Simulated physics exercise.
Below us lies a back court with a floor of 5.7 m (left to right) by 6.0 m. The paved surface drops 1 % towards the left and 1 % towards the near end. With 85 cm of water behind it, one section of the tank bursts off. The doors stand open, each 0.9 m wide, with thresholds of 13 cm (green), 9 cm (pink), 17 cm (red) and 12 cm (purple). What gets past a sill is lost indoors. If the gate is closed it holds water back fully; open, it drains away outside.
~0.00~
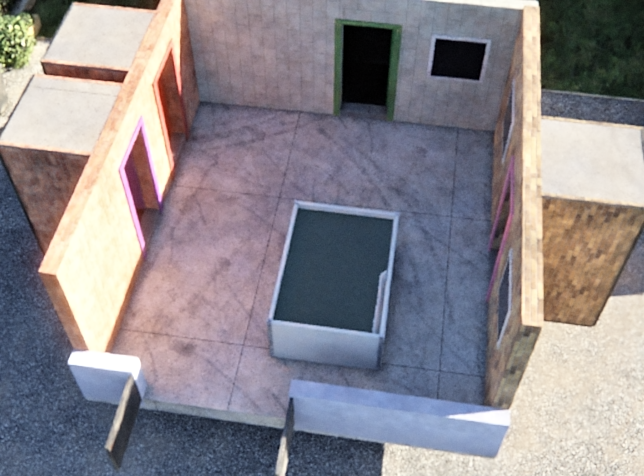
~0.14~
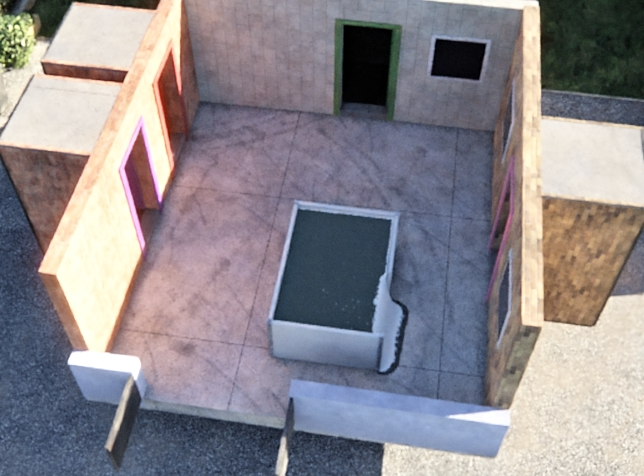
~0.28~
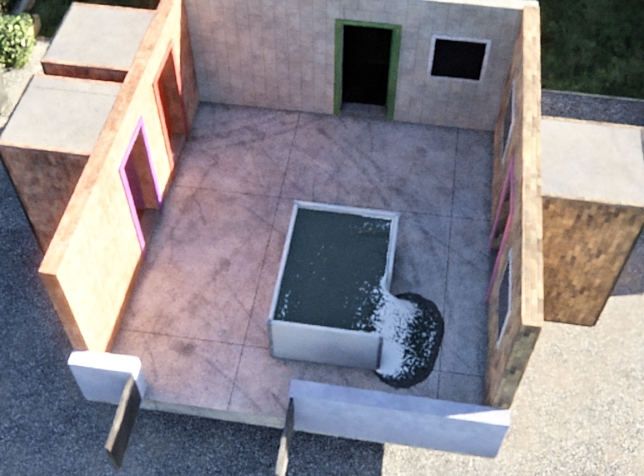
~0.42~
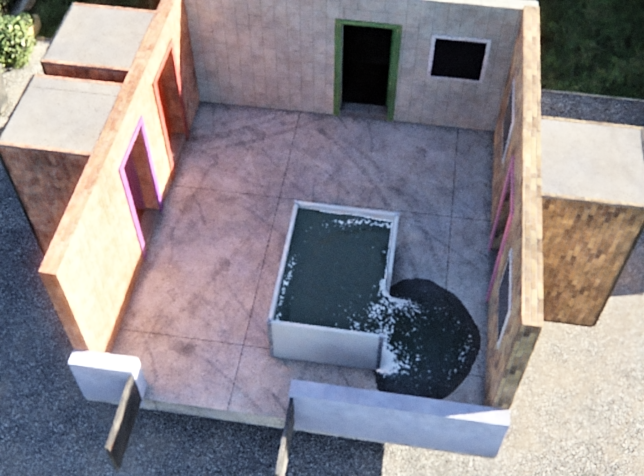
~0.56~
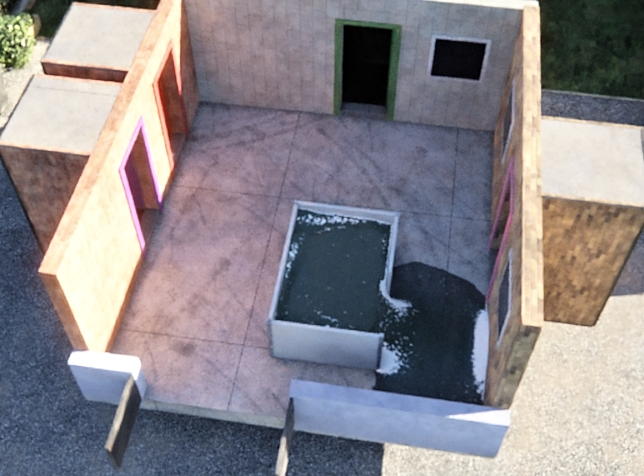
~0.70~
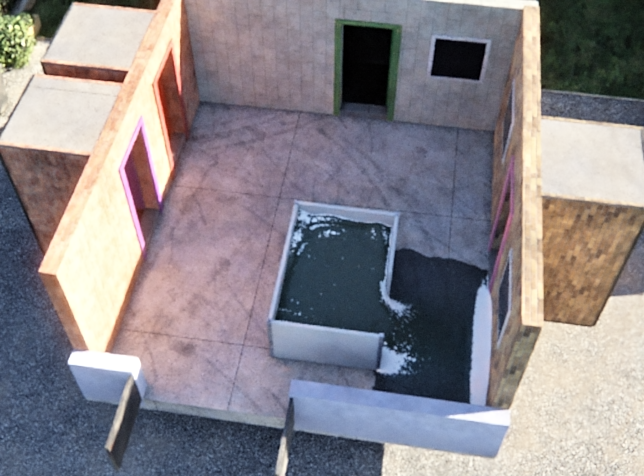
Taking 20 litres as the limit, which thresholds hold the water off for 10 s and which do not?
The water let in: At the green door it does not reach the limit; at the pink door it goes over the limit; at the red door it stays under the limit; at the purple door it does not reach the limit.
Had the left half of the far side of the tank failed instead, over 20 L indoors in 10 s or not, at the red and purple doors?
Then: Red below, purple below.
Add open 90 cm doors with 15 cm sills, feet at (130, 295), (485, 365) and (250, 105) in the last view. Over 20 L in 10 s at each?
In that order: Under, over, below.
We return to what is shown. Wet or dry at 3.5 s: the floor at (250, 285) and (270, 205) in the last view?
In that order: Not reached, still dry.
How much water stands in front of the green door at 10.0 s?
Roughly 5.0 cm deep.
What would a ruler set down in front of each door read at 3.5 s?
Depths in cm: Green 14, pink 14, red 0, purple 0.
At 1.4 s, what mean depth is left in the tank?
Roughly 52 cm on average.
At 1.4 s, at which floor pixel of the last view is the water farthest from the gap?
At about (489, 200).
After 1.4 s water covers 15 % of the floor and is deepest (68 cm) near (480, 429); green door not reached, pink door 17 cm at the sill, 10 L in, red door not reached, purple door not reached.
After 2.2 s water covers 35 % of the floor and is deepest (46 cm) near (480, 429); green door not reached, pink door 16 cm at the sill, 26 L in, red door not reached, purple door not reached.
After 3.5 s water covers 60 % of the floor and is deepest (29 cm) near (103, 378); green door 14 cm at the sill, 0 L in, pink door 14 cm at the sill, 50 L in, red door not reached, purple door not reached.
After 6.0 s water covers 90 % of the floor and is deepest (20 cm) near (185, 145); green door 11 cm at the sill, 1 L in, pink door 9 cm at the sill, 61 L in, red door 16 cm at the sill, 0 L in, purple door 5 cm at the sill, 0 L in.
After 10.0 s water covers 100 % of the floor and is deepest (14 cm) near (136, 318); green door 5 cm at the sill, 1 L in, pink door 5 cm at the sill, 62 L in, red door 12 cm at the sill, 1 L in, purple door 11 cm at the sill, 4 L in.
